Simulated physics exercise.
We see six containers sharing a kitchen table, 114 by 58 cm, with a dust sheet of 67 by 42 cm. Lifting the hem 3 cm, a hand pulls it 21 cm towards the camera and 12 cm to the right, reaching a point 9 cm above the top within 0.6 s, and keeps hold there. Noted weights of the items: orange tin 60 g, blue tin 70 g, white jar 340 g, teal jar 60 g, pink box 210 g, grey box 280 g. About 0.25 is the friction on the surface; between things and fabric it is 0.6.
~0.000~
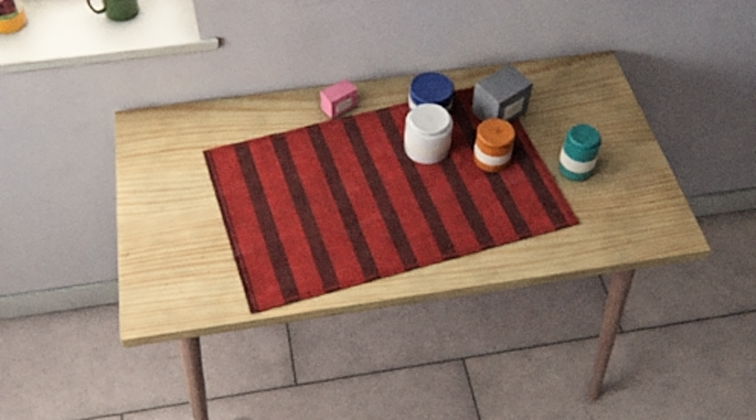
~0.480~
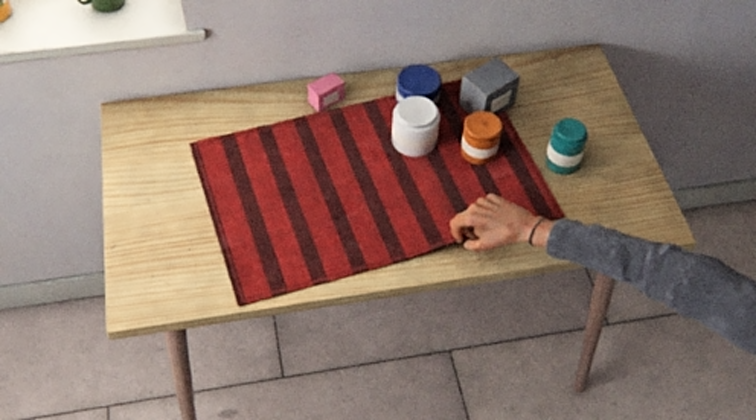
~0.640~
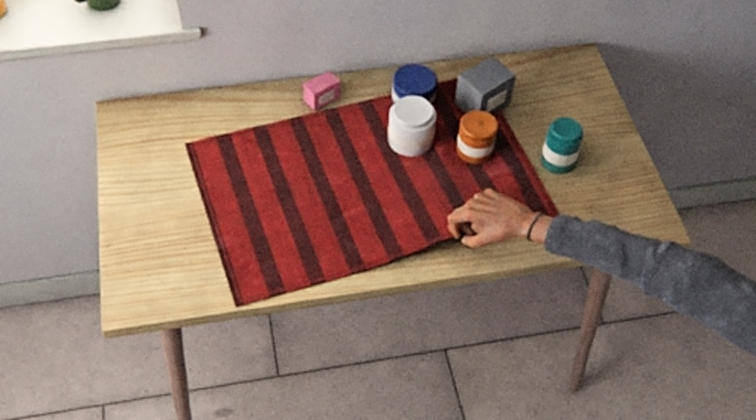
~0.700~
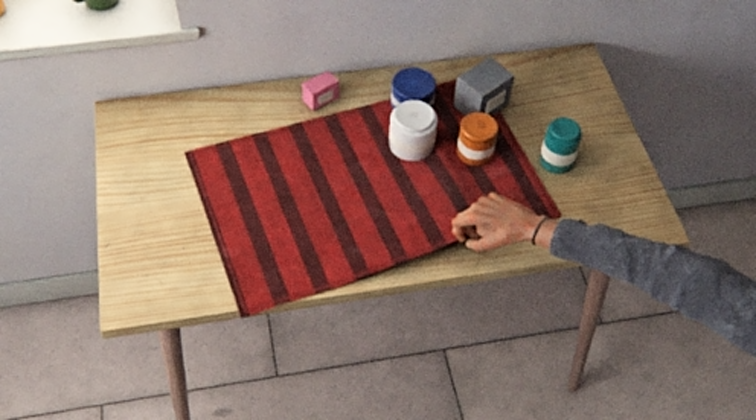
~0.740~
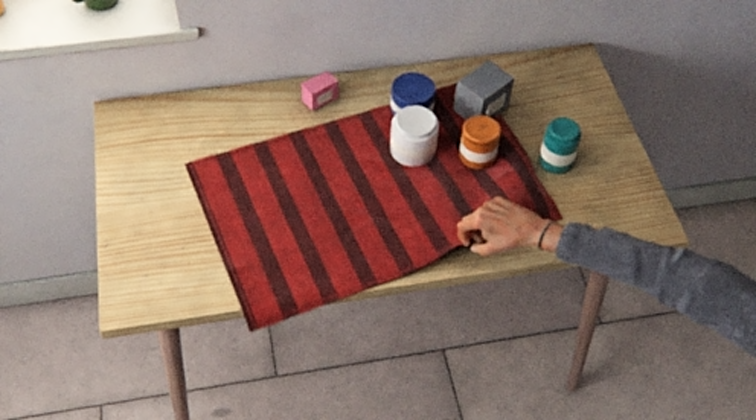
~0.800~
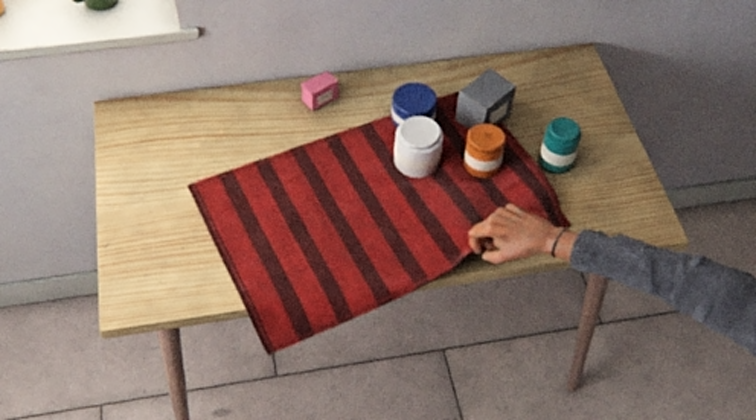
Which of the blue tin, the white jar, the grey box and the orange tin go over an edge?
My prediction: I'd bet the blue tin never leaves the surface; I'd bet the white jar never leaves the surface; I'd bet the grey box never leaves the surface; I'd bet the orange tin never leaves the surface.
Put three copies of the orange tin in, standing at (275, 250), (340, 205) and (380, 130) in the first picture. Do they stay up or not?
First leaves the top, second leaves the top, third keeps its place.
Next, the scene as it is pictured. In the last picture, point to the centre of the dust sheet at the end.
I'd point to about (445, 287).
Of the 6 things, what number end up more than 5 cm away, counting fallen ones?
4.
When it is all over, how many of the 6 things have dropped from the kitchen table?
All told, 0.
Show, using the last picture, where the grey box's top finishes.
Resting point is at approximately (511, 151).
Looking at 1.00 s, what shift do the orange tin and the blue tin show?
Shift - orange tin 15 cm, blue tin 20 cm.
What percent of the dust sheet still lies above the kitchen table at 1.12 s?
Roughly 45% of it.
After 0.9 s, 80 % of the dust sheet is still over the top; white jar 12 cm off its start, blue tin 12 cm off its start, orange tin 10 cm off its start.
After 1.0 s, 65 % of the dust sheet is still over the top; white jar 19 cm off its start, blue tin 18 cm off its start, orange tin 15 cm off its start.
After 1.1 s, 45 % of the dust sheet is still over the top; white jar 25 cm off its start at (454, 203), blue tin 25 cm off its start at (433, 166), orange tin 21 cm off its start at (524, 200).
After 1.2 s, 40 % of the dust sheet is still over the top; white jar 28 cm off its start, blue tin 27 cm off its start, orange tin 23 cm off its start.
After 2.8 s, 40 % of the dust sheet is still over the top; white jar 28 cm off its start at (459, 214), blue tin 27 cm off its start at (437, 175), orange tin 23 cm off its start at (530, 209), grey box 22 cm off its start at (511, 151).
